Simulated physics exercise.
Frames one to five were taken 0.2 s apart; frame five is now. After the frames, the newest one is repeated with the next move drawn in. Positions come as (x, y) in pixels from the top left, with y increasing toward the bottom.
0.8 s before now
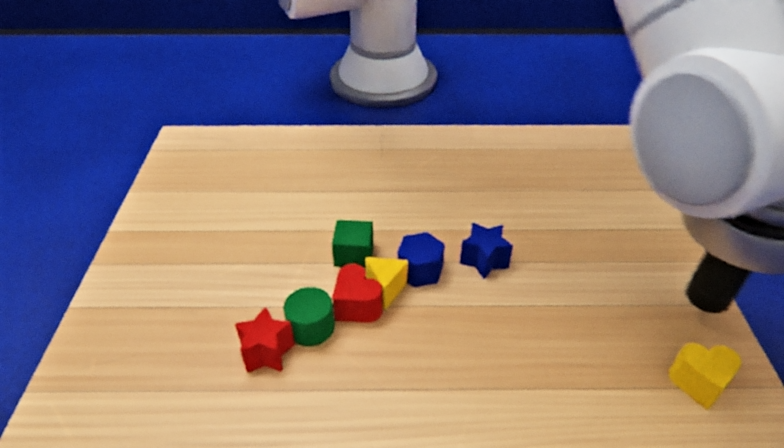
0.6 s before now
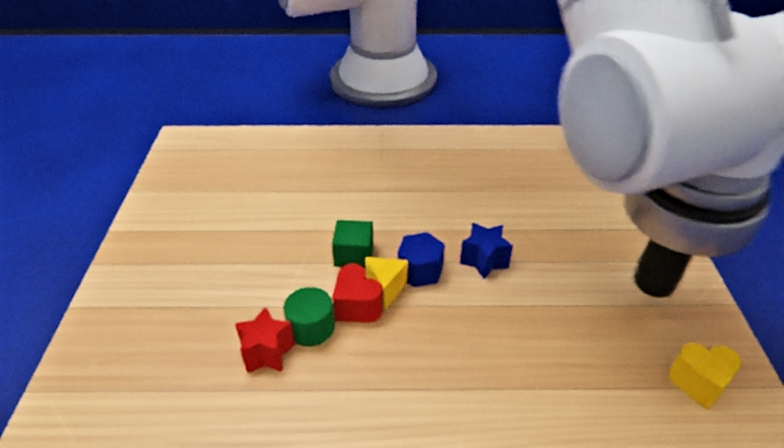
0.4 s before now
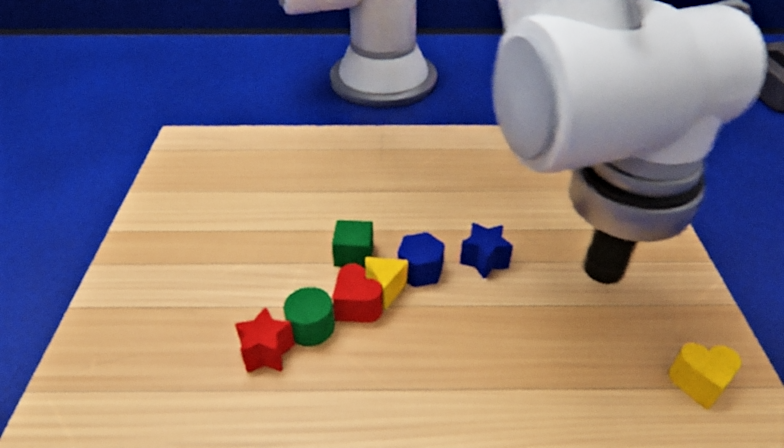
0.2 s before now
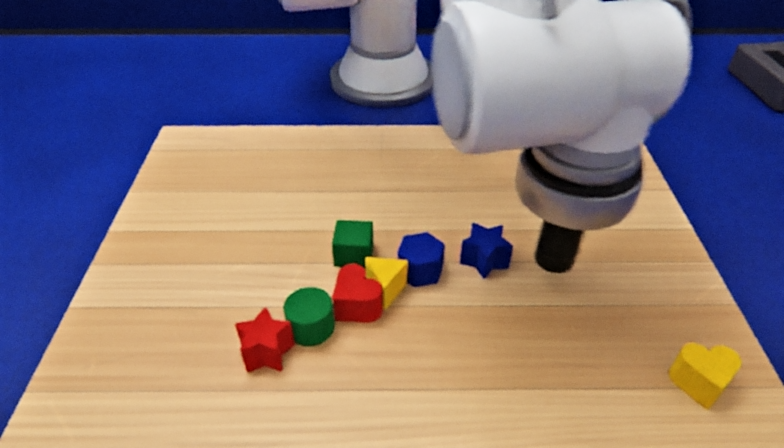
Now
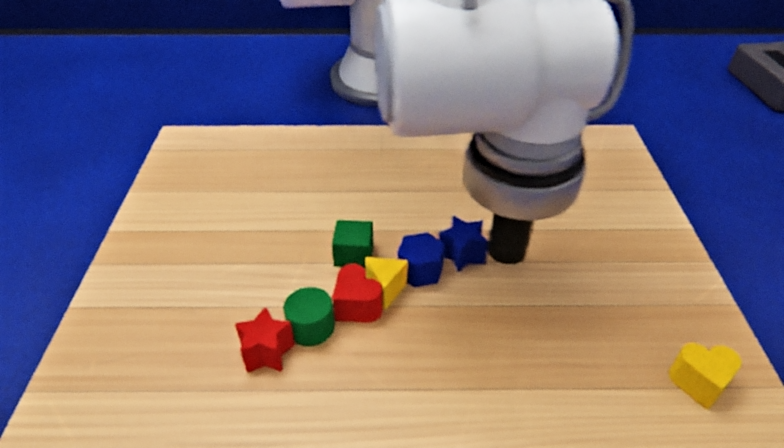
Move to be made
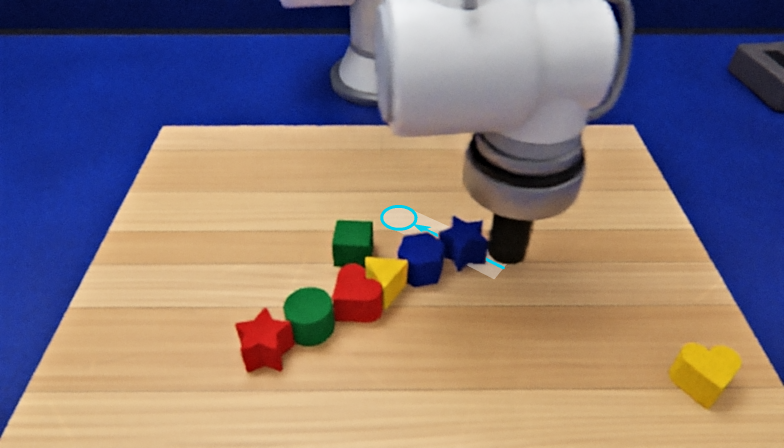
On a wooden board, a robot arm moves left and pushes the blue star leftward.
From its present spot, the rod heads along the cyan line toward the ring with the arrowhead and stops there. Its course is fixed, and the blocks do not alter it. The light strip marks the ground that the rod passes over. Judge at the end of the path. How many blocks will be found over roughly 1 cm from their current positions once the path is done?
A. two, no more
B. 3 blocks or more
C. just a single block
Letter A.
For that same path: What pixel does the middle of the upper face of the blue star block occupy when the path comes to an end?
Its top centre is at about (366, 194).
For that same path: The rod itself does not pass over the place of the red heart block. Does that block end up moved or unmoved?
Put simply, it stays right there.
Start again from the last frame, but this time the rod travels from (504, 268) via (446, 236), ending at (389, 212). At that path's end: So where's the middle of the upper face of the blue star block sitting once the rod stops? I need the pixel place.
The middle of the upper face of the blue star block will lie at about (364, 204) in the picture.
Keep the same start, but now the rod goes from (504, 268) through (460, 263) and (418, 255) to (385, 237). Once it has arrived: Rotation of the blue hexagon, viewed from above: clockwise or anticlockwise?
It makes a counterclockwise turn.
The line goes straight from (504, 268) to (399, 218).
On the path given first. One third of the way, rod (468, 233); blue hexagon (404, 243), turned 40° anticlockwise; blue star block (435, 217), turned 25° clockwise.
Two thirds of the way, rod (432, 216); blue hexagon (401, 242), turned 55° anticlockwise; blue star block (400, 204), turned 20° clockwise.
At the end, rod (399, 202); green square unmoved; red heart block unmoved; blue hexagon (401, 242), turned 55° anticlockwise; blue star block (366, 194).
